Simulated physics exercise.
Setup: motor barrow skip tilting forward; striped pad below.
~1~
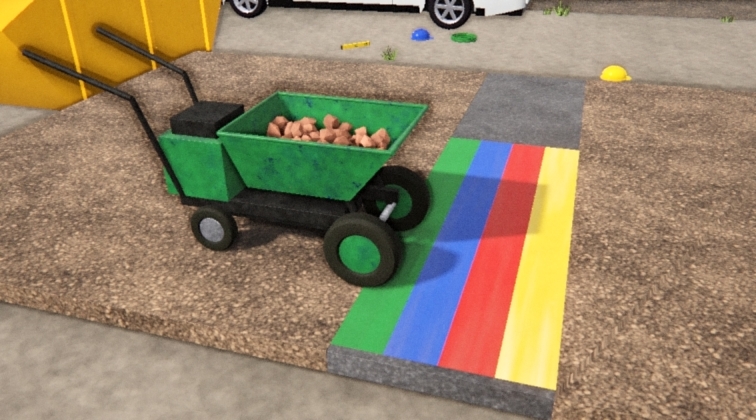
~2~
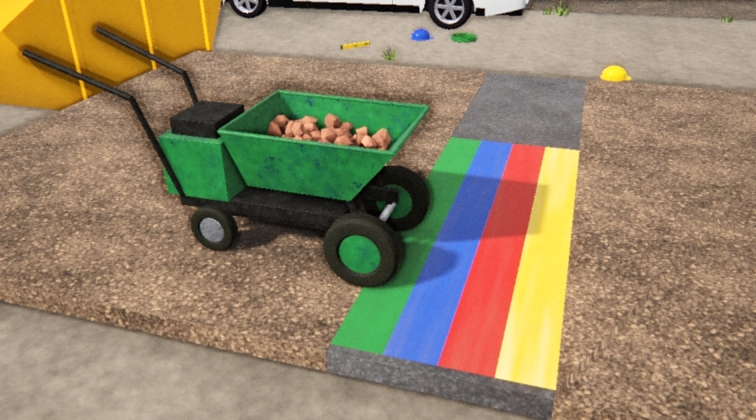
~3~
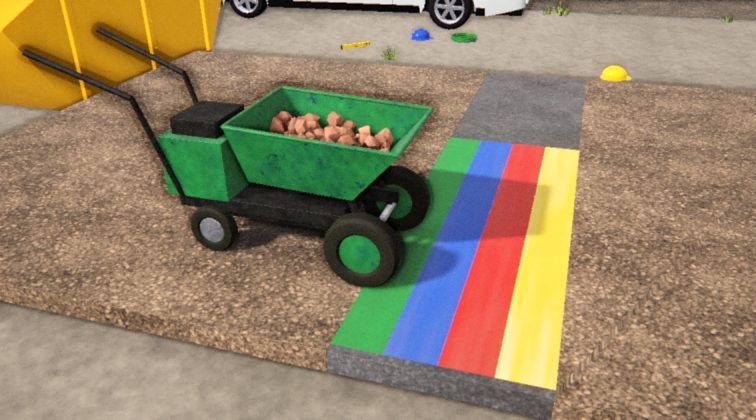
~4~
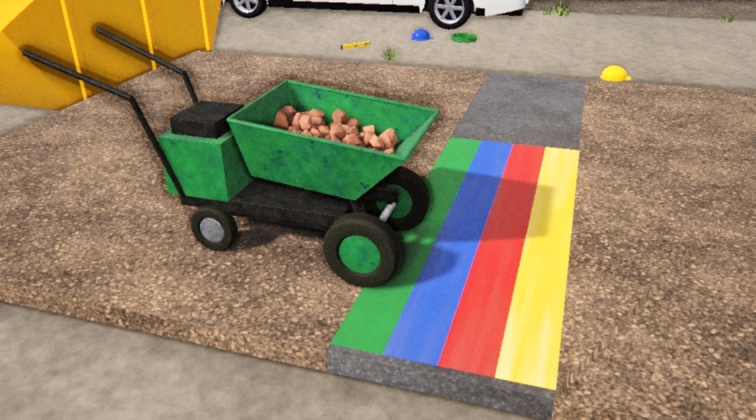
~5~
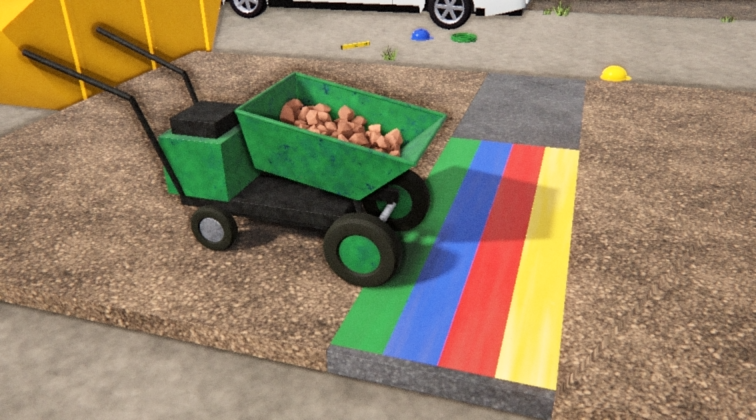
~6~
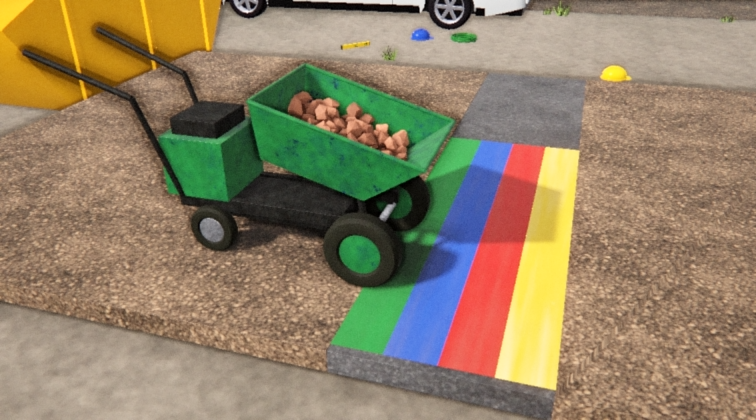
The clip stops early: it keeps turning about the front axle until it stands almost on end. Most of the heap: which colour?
Colour: Yellow.
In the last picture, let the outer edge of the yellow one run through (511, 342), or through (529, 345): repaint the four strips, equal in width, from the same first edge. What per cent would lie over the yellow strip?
About 30 % and 40 %.
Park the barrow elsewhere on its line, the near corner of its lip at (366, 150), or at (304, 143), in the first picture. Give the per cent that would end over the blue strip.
Around 0 and 40 per cent respectively.
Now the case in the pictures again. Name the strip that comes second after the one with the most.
In second place: That red strip.
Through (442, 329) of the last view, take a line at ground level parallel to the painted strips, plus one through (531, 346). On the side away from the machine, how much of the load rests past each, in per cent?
The first comes to 80 per cent, the second to 30 per cent.
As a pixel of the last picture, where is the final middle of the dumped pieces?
(538, 275).
Soon, skip tipped steeply; all in the skip.
A while on, skip tipped right over; about two thirds in the skip; about a quarter over the red strip; a small part over the yellow strip; a stray few off the paint.
Towards the end, skip tipped right over; about a quarter in the skip; about a quarter over the red strip; about a third over the yellow strip; about a quarter off the paint.
Finally, skip tipped right over; about a quarter in the skip; none over the green strip; none over the blue strip; about a quarter over the red strip; about a third over the yellow strip; about a quarter off the paint.
